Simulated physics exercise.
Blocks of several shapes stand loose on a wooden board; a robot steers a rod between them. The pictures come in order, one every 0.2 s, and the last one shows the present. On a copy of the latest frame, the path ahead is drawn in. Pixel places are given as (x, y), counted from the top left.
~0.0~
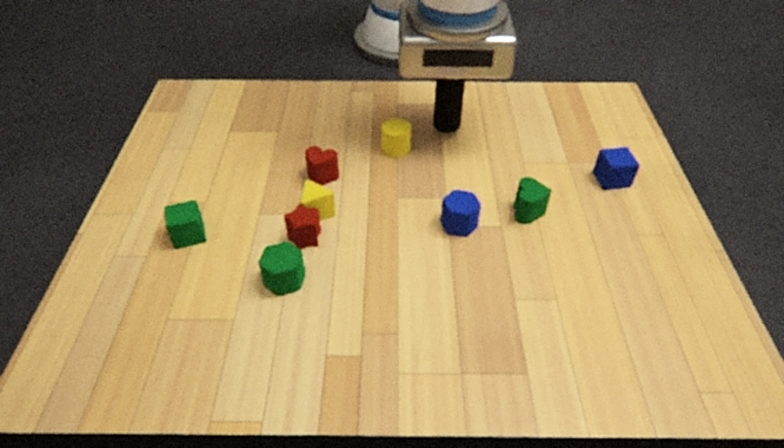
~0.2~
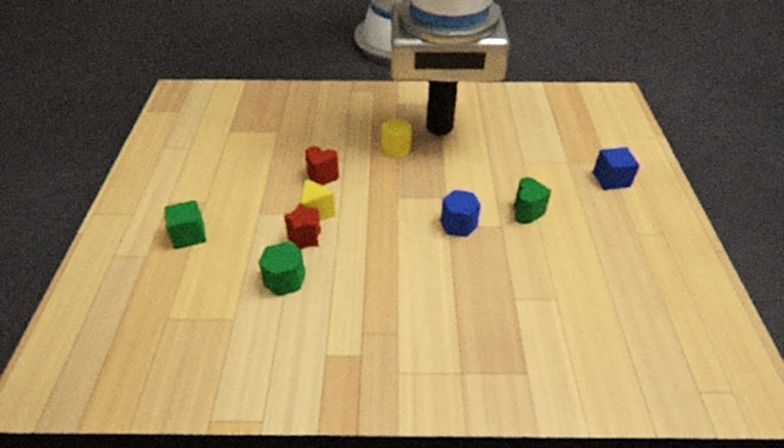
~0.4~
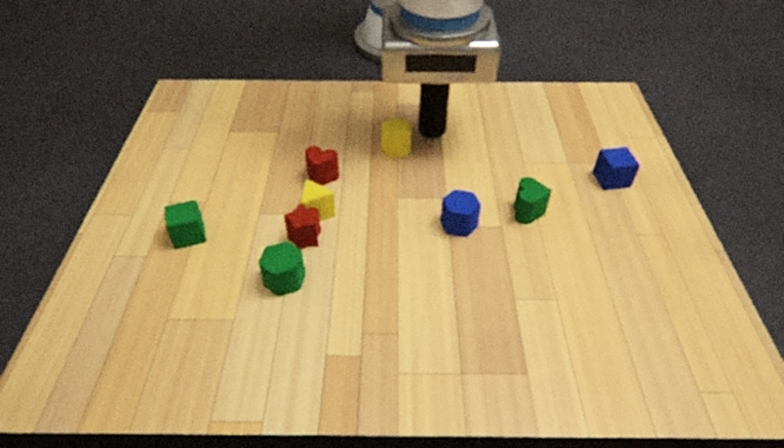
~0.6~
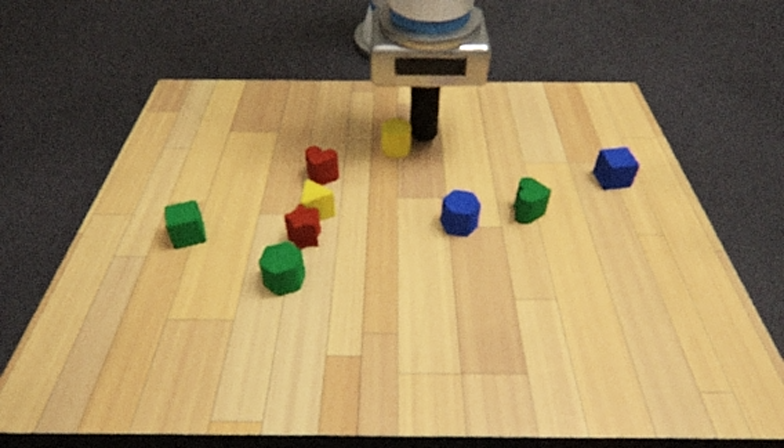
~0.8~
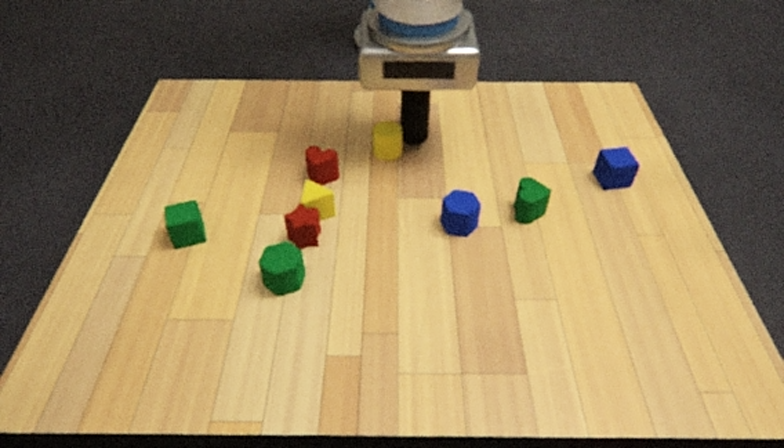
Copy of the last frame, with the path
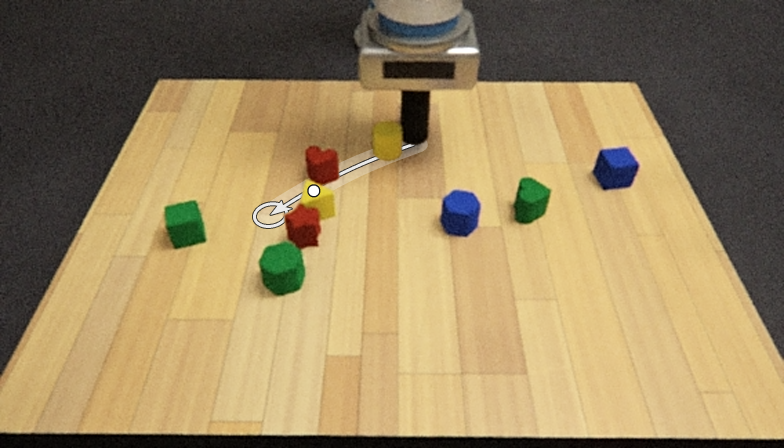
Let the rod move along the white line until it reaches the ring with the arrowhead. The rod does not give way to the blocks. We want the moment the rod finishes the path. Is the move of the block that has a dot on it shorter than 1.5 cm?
It seems so.
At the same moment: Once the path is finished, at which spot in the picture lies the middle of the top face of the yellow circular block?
That would be at about pixel (304, 144).
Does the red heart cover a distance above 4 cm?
Final answer: Yes.
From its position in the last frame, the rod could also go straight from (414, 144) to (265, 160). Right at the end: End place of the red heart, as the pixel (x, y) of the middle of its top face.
For the centre of its top, I'd go with (307, 166).
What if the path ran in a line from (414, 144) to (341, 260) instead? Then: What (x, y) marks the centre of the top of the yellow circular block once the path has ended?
The middle of its upper face should be somewhere near (372, 137).
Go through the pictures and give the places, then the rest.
Lower end of the rod at (447, 125), tops of blocks, red star block at (302, 215), yellow triangular piece at (314, 191), red heart at (320, 154), yellow circular block at (396, 126), in the first picture.
Rod at (440, 127), blocks as before, in the second picture.
Rod at (432, 130), blocks as before, in the third picture.
Rod at (424, 133), blocks as before, in the fourth picture.
Rod at (414, 137), red star block at (302, 215), yellow triangular piece at (314, 191), red heart at (320, 154), yellow circular block at (388, 128), in the fifth picture.
The drawn path runs from (414, 144) through (366, 162) and (319, 186) to (271, 215); the dot is on the yellow triangular piece.
What follows on the original path. One third of the way, rod at (365, 155); red heart at (317, 156); yellow circular block at (334, 141).
Two thirds of the way, rod at (318, 178); red heart at (282, 168); yellow circular block at (304, 144).
At the end, rod at (269, 207); red star block not moved; yellow triangular piece at (310, 194), turned 45° anticlockwise; red heart at (250, 177), turned 120° clockwise; yellow circular block at (304, 144).
